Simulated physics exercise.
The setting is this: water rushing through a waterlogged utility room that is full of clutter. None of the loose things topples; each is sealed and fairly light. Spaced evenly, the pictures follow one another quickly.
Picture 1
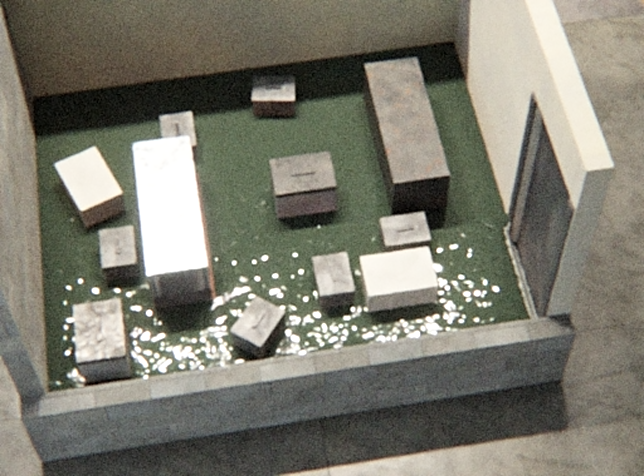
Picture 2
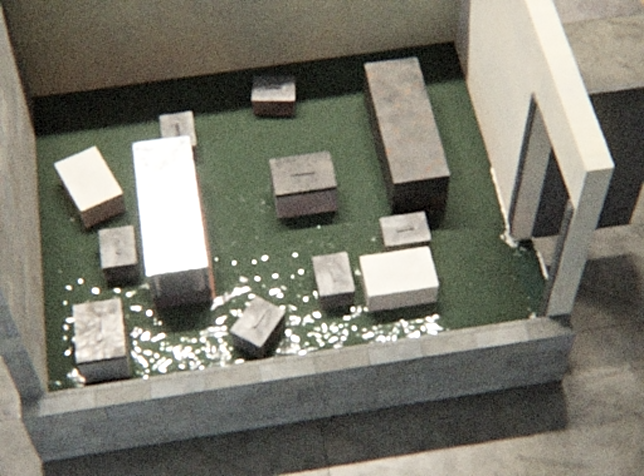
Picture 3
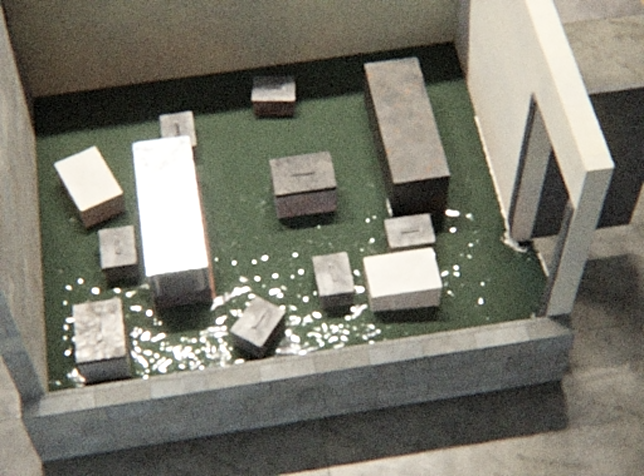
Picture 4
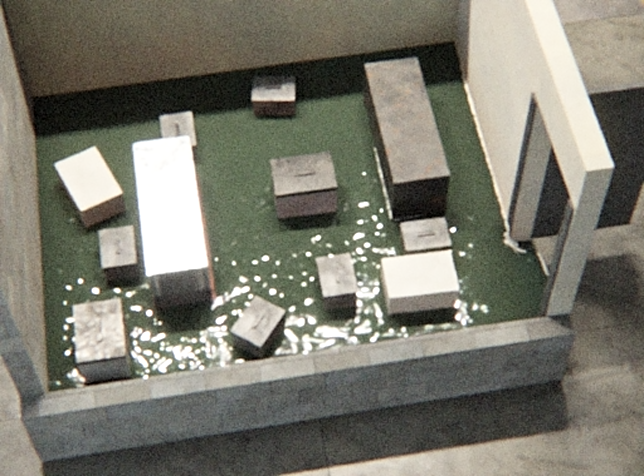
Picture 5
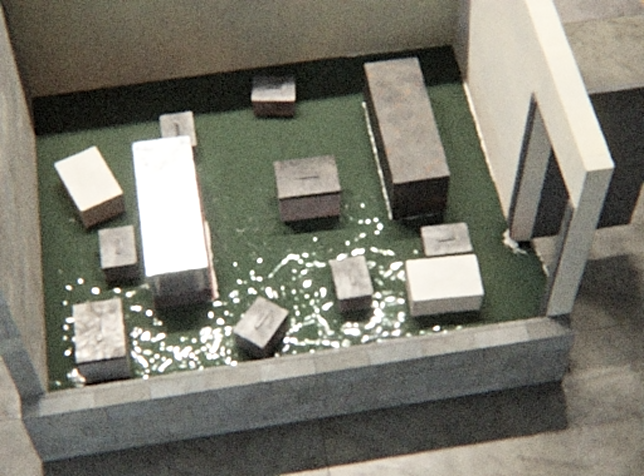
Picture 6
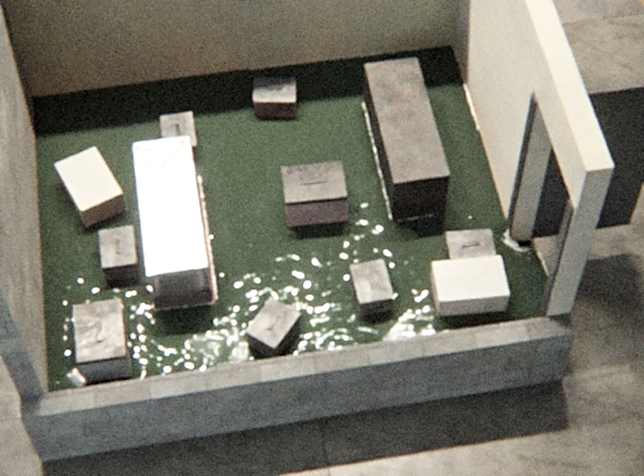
The clip shows boxes and blocks floating in green water inside a walled room as a doorway on the right opens; then a white box and smaller boxes near it drift right toward the opening, while those on the left barely move.
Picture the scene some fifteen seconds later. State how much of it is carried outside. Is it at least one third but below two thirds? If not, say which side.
Yes.
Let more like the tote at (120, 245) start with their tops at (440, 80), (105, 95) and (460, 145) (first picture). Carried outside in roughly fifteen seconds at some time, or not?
Okay, one at a time: Gets out, next does not get out, last gets out.
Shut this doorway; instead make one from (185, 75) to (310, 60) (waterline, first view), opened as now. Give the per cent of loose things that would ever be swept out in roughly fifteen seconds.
Some 70 per cent of the lot.
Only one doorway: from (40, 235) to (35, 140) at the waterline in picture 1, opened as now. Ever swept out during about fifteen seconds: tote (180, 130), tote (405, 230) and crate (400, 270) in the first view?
Object by object: Drifts out, never exits, never exits.
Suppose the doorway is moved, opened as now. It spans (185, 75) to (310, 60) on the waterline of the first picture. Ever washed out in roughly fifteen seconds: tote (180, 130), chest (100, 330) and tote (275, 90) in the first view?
Following that order: Escaped; remains behind; escaped.
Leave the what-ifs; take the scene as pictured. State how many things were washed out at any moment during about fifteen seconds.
That works out to 5.
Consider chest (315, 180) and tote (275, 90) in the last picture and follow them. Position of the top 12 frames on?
About (515, 256) and (336, 91).
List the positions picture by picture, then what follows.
A crate at (399, 271) floats; a tote at (405, 229), afloat; 0 of 10 have shifted, in the first frame.
A crate at (399, 271) floats; a tote at (405, 229), afloat; 0 of 10 have shifted, in the second frame.
A crate at (402, 272) floats, close to its start; a tote at (410, 231) floats, close to its start; 0 of 10 have shifted, in the third frame.
A crate at (420, 274), afloat, close to its start; a tote at (426, 234) floats, close to its start; 2 of 10 have shifted, in the fourth frame.
A crate at (444, 277) floats, a stride from its start; a tote at (447, 239), afloat, a stride from its start; 3 of 10 have shifted, in the fifth frame.
A crate at (470, 278), afloat, a stride from its start; a tote at (471, 245) floats, a stride from its start; 5 of 10 have shifted, in the sixth frame.
A moment on, 2 of 10 are out; 8 afloat.
Next, 3 of 10 are out; 7 afloat.
Later, 5 of 10 are out; 5 afloat.
In the end, 5 of 10 are out; 5 afloat.
